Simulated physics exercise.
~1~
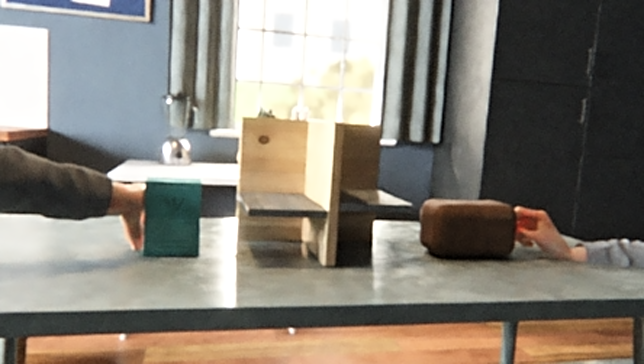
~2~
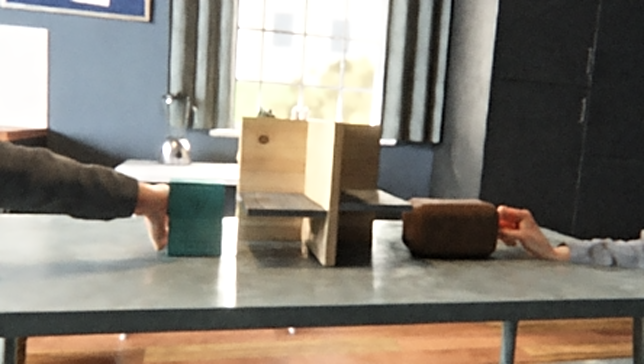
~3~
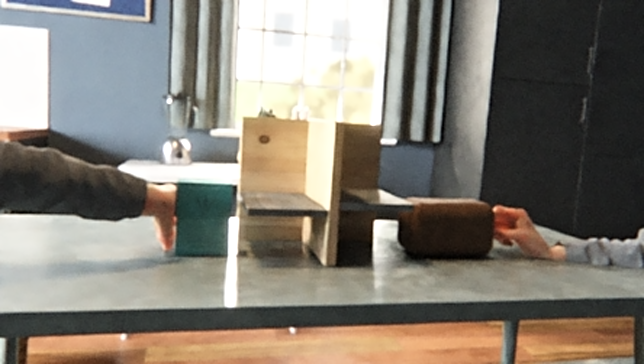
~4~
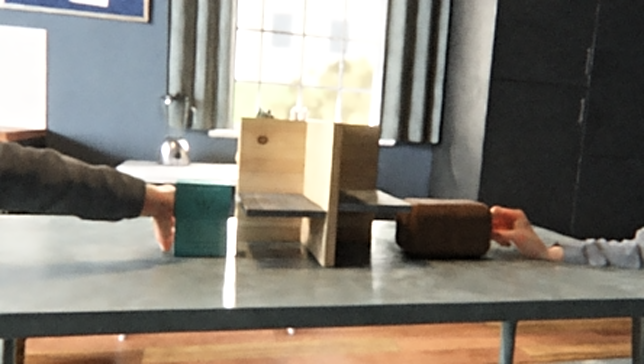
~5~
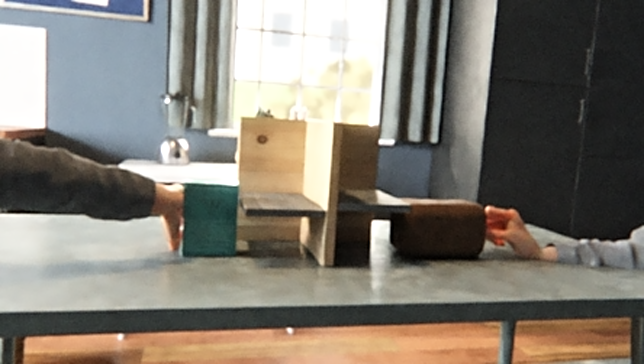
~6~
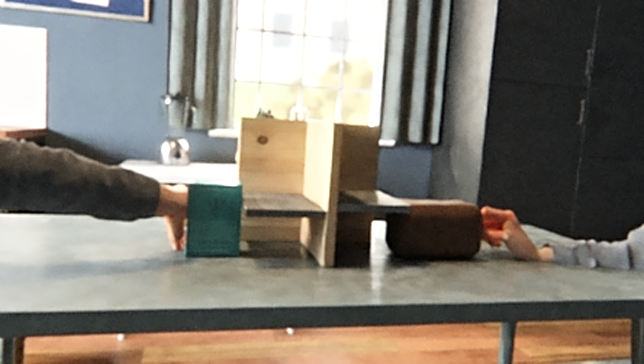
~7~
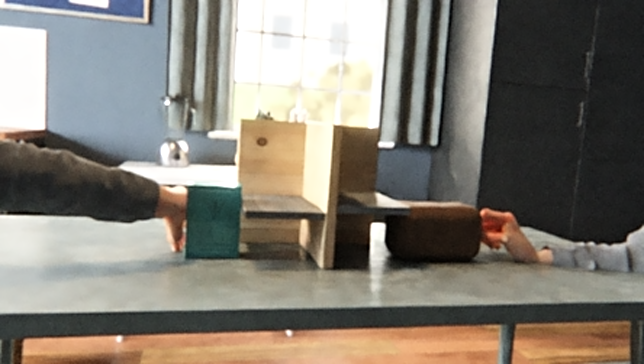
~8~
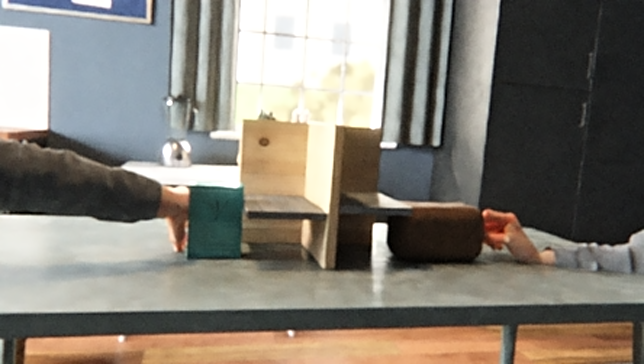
At the start, a wooden two-sided shelf stands on a grey table, with a hand holding an upright turquoise packet on its left and another hand holding a brown loaf on its right. The hands slide both items inward, the packet moving right and the loaf moving left. After this first, larger shift, they creep closer to the shelf in small steps. Both then stop at the openings beneath the shelf's side boards. At the end, the packet and the loaf rest there without going in, the hands still on them, while the shelf stays in place.
